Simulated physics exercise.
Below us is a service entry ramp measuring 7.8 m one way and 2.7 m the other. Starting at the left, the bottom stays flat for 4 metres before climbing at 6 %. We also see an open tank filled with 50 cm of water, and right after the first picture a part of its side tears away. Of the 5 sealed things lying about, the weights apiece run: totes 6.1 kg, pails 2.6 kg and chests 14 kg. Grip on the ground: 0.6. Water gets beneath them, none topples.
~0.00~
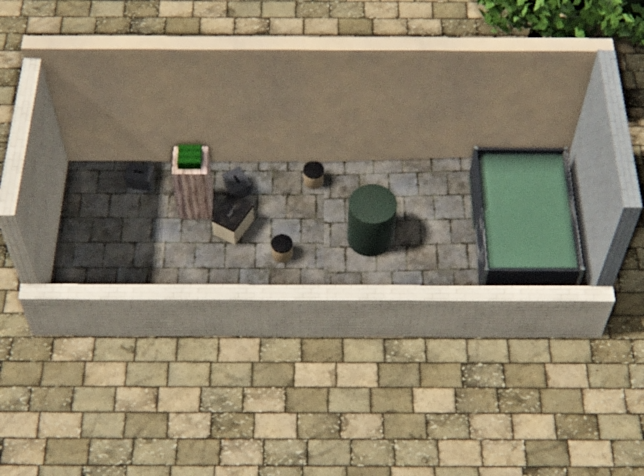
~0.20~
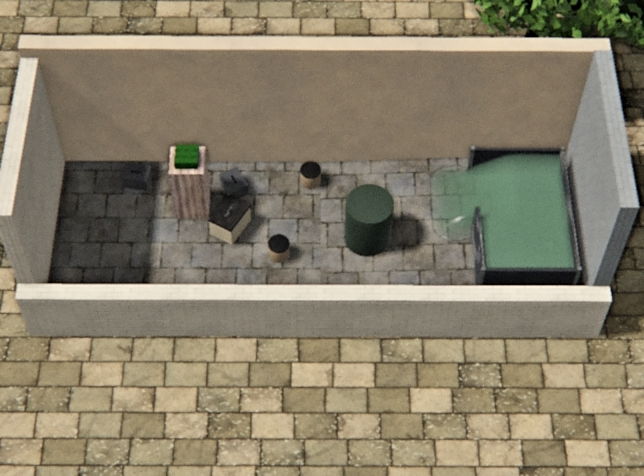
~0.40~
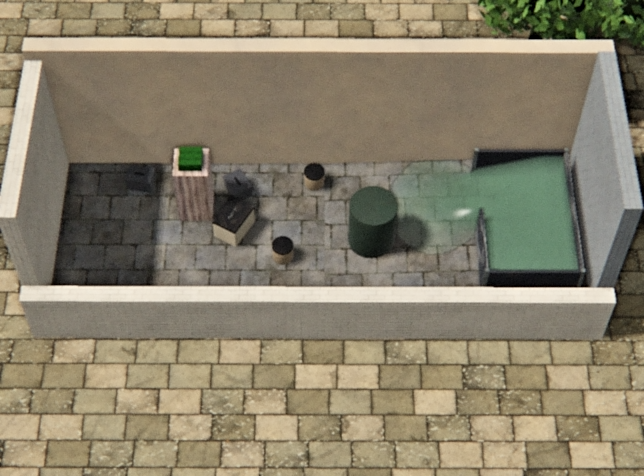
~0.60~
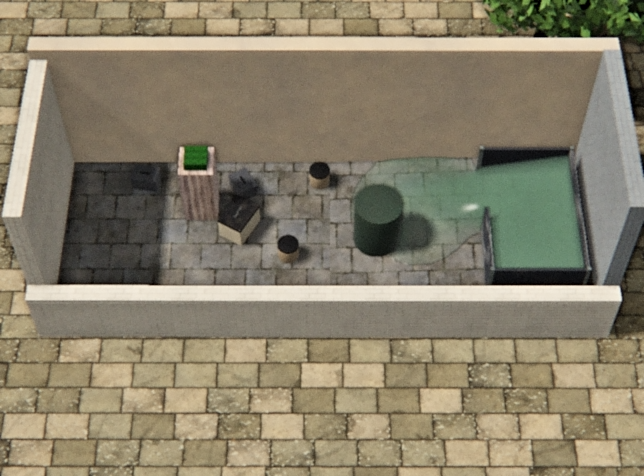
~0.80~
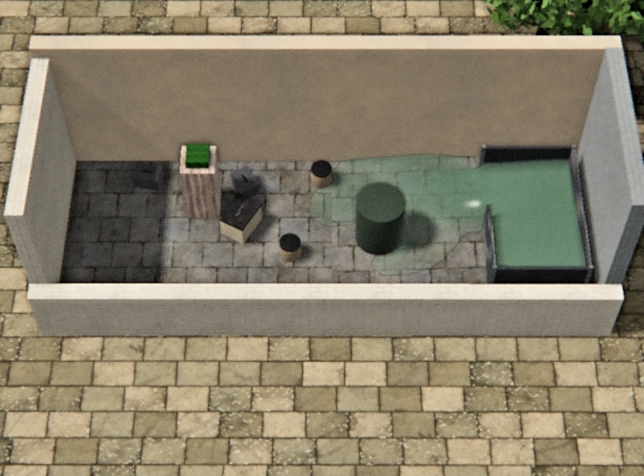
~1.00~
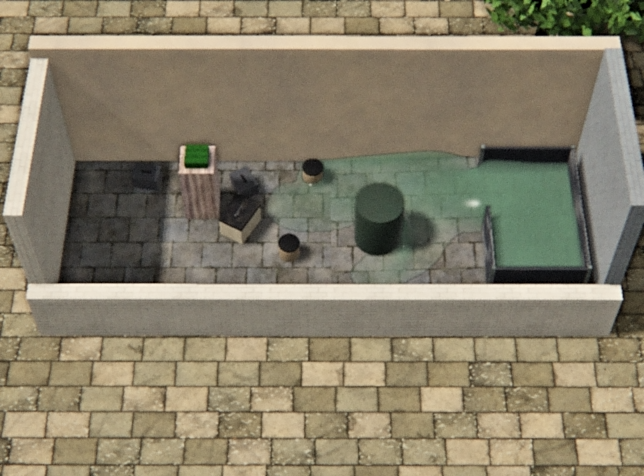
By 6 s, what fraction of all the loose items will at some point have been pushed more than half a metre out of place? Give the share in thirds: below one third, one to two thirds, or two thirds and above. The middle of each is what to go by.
It's going to be the high band.
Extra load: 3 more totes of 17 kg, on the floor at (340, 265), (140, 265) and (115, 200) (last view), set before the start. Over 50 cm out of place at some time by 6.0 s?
Taking them in order, the first is below the mark, the second above the mark and the third above the mark.
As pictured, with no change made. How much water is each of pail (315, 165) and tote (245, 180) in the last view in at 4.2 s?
Around 16 cm and 14 cm.
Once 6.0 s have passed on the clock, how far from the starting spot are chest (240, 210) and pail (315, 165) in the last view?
The first is off by 100 cm, the second by 250 cm.
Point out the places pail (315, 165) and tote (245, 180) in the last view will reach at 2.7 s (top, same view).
I'd say close to (94, 161) and close to (108, 205).
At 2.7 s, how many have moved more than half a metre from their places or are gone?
By my tally, 4.
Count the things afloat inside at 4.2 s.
The number is 4.
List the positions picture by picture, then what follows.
The first picture shows a pail at (314, 169) rests on the ground; a tote at (139, 172) rests on the ground; 2.7 m2 under water; 0 of 5 have shifted.
The second picture shows a pail at (311, 169) rests on the ground; a tote at (136, 172), on the bottom; 3.4 m2 under water; 0 of 5 have shifted.
The third picture shows a pail at (314, 171) rests on the ground; a tote at (140, 174), on the bottom; 4.6 m2 under water; 0 of 5 have shifted.
The fourth picture shows a pail at (320, 170), on the bottom; a tote at (145, 173) rests on the ground; 5.5 m2 under water; 0 of 5 have shifted.
The fifth picture shows a pail at (321, 168), on the bottom; a tote at (147, 172) rests on the ground; water covers 6.3 m2; 0 of 5 have shifted.
The sixth picture shows a pail at (313, 167), on the bottom, 12 cm from its start; a tote at (146, 172) rests on the ground; 7.3 m2 under water; 1 of 5 have shifted.
After 1.4 s 1 of 5 are over 50 cm from their spots; 1 afloat.
After 2.7 s 4 of 5 are over 50 cm from their spots; 1 afloat.
After 4.2 s 4 of 5 are over 50 cm from their spots; 4 afloat.
After 6.0 s 5 of 5 are over 50 cm from their spots, and 5 have been at some point; 5 afloat.
